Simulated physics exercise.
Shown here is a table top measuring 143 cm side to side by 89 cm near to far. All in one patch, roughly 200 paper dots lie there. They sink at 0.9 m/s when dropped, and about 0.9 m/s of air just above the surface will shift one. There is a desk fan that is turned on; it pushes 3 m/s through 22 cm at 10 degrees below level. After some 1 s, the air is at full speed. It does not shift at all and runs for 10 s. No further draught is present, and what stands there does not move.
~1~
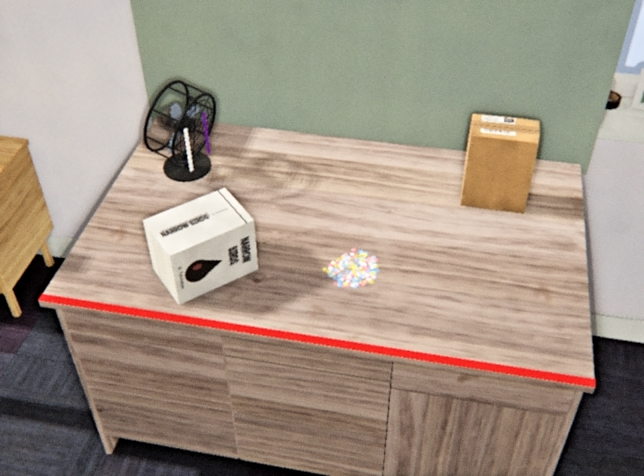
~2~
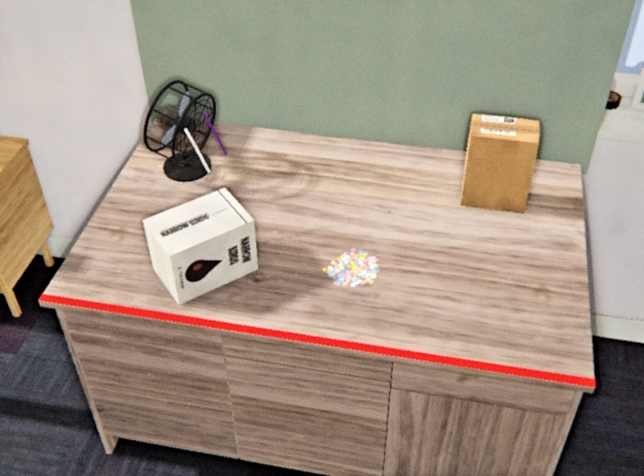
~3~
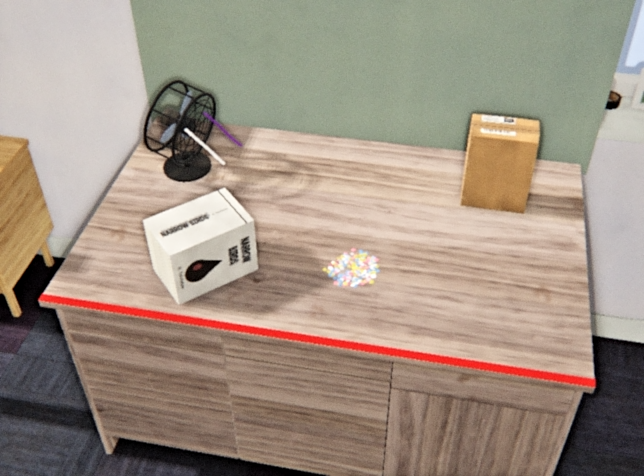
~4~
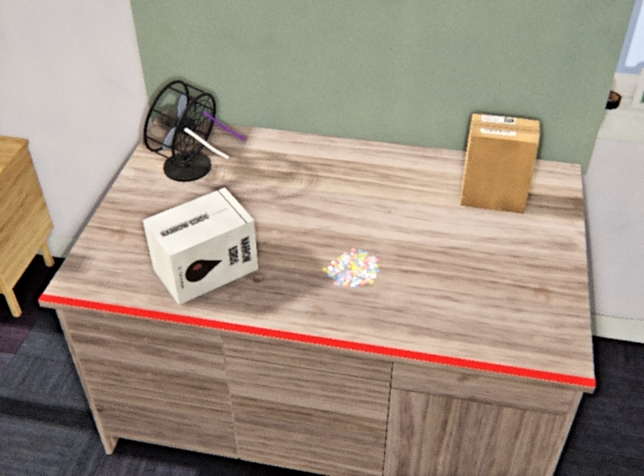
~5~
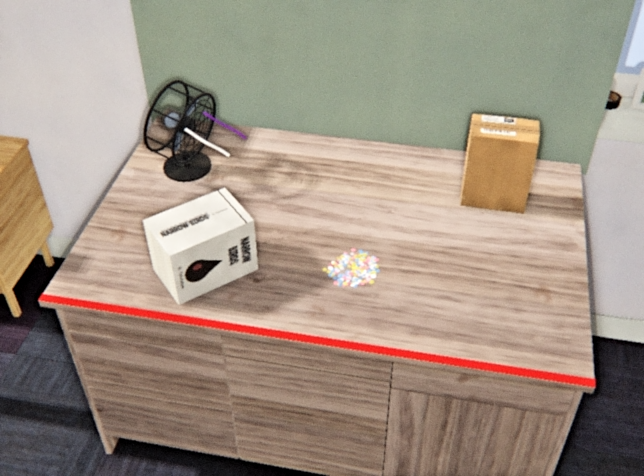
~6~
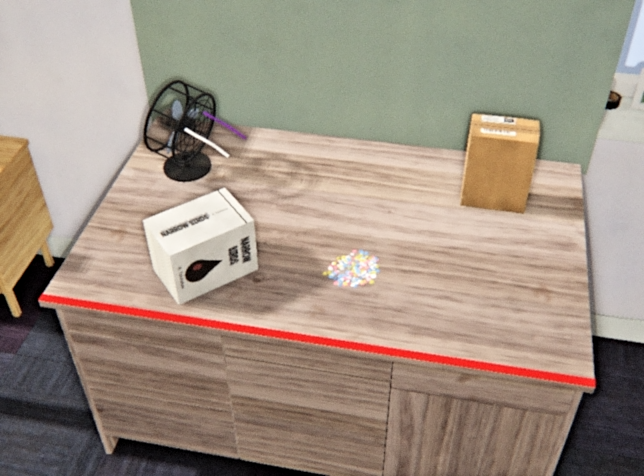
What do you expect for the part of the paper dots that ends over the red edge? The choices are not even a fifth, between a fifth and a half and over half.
I'd say most of them end up on the far side of the red edge.
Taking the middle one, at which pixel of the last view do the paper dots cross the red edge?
At about (443, 364).
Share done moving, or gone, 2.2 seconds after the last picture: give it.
I reckon around 100 per cent.
Then, 1.0 s after the last picture, 92 % are over the red edge; 86 % have settled or left.
Then, 2.2 s after the last picture, 99 % are over the red edge; 99 % have settled or left.
Then, 4.6 s after the last picture, 100 % are over the red edge; 100 % have settled or left.
Then, 9.1 s after the last picture, at the end, 100 % are over the red edge.
